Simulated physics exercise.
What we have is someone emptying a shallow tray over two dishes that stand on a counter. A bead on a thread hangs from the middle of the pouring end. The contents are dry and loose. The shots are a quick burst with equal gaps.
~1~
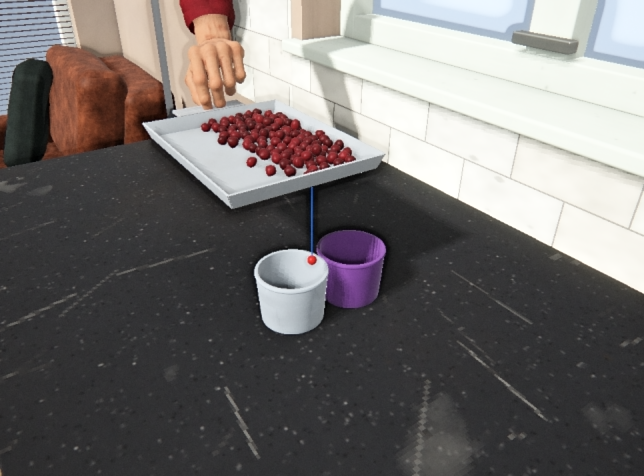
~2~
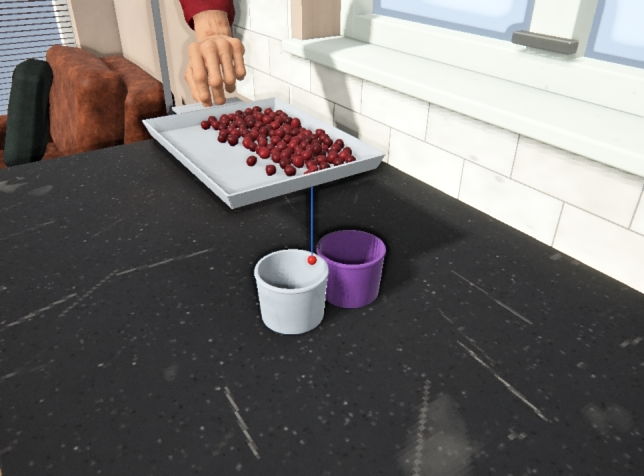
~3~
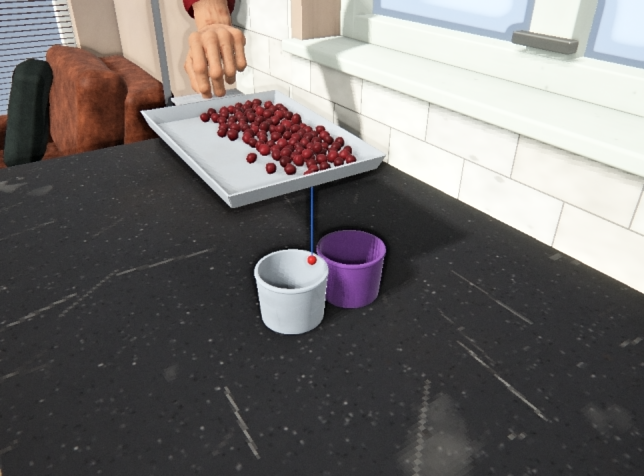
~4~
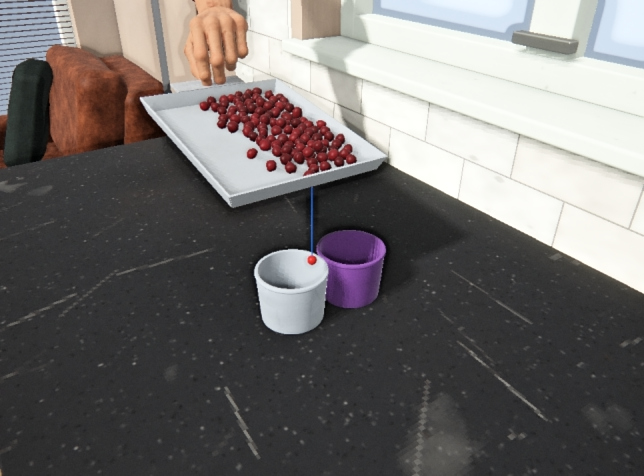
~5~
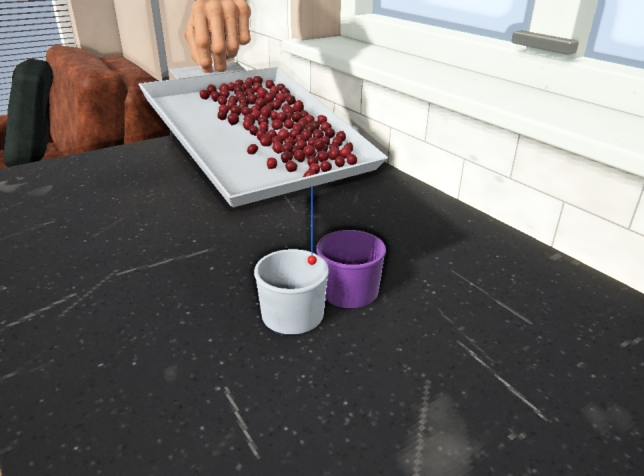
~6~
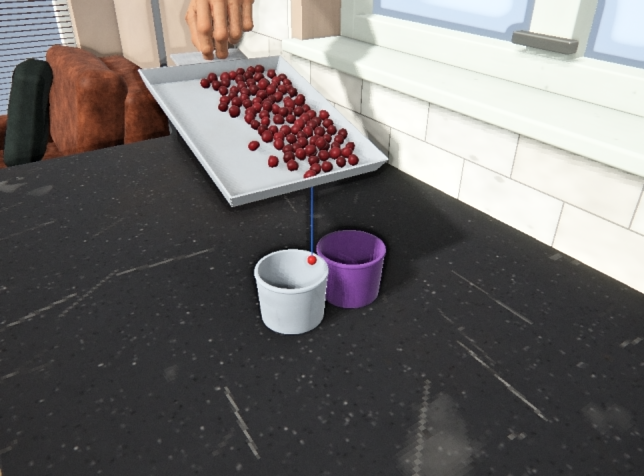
A shallow grey tray of dark red dried cherries tilts gradually as a hand at its far end raises that end, while the cherries stay on it above a white dish and a purple dish on a black counter.
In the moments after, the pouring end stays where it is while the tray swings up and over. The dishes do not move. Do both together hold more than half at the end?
Together they catch only the smaller part.
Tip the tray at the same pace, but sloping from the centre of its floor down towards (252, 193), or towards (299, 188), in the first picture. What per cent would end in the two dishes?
Roughly 0 per cent, and 0 per cent.
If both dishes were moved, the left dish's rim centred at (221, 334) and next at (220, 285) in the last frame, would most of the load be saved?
At the first place less than half, at the second under half.
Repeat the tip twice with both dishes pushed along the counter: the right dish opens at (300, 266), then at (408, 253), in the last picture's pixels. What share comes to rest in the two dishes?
Near 0 % and 50 %.
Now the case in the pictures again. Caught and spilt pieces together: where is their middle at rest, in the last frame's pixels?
Close to (378, 343).
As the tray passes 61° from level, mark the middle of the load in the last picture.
At about (329, 149).
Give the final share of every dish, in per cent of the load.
For the left dish some 0 %, for the right dish some 0 %.
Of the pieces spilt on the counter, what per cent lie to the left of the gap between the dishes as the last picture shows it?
Some 20 per cent.
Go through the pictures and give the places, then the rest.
The first picture shows corners of the pouring end at (231, 191) and (377, 153), level; middle of the load at (280, 135), dried cherries; left dish at (311, 305); right dish at (370, 281); bead on its thread at (312, 260).
The second picture shows corners of the pouring end at (231, 191) and (377, 153), level; middle of the load at (280, 134).
The third picture shows corners of the pouring end at (232, 191) and (378, 153), tipped barely, level across its low end; middle of the load at (280, 130).
The fourth picture shows corners of the pouring end at (232, 191) and (379, 154), tipped a little, level across its low end; middle of the load at (281, 123).
The fifth picture shows corners of the pouring end at (233, 192) and (379, 155), tipped a little, level across its low end; middle of the load at (282, 117).
The sixth picture shows corners of the pouring end at (234, 192) and (380, 157), tipped clearly, level across its low end; middle of the load at (283, 112); left dish at (311, 305); right dish at (370, 281).
Soon, tray tipped steeply; nearly all on the tray; a stray few in the air.
A while on, tray tipped right over; about a quarter on the tray; about two thirds outside both; about a quarter in the air.
Towards the end, tray tipped past a quarter turn; all outside both.
Finally, tray tipped past a quarter turn; none in the left dish; none in the right dish; all outside both.
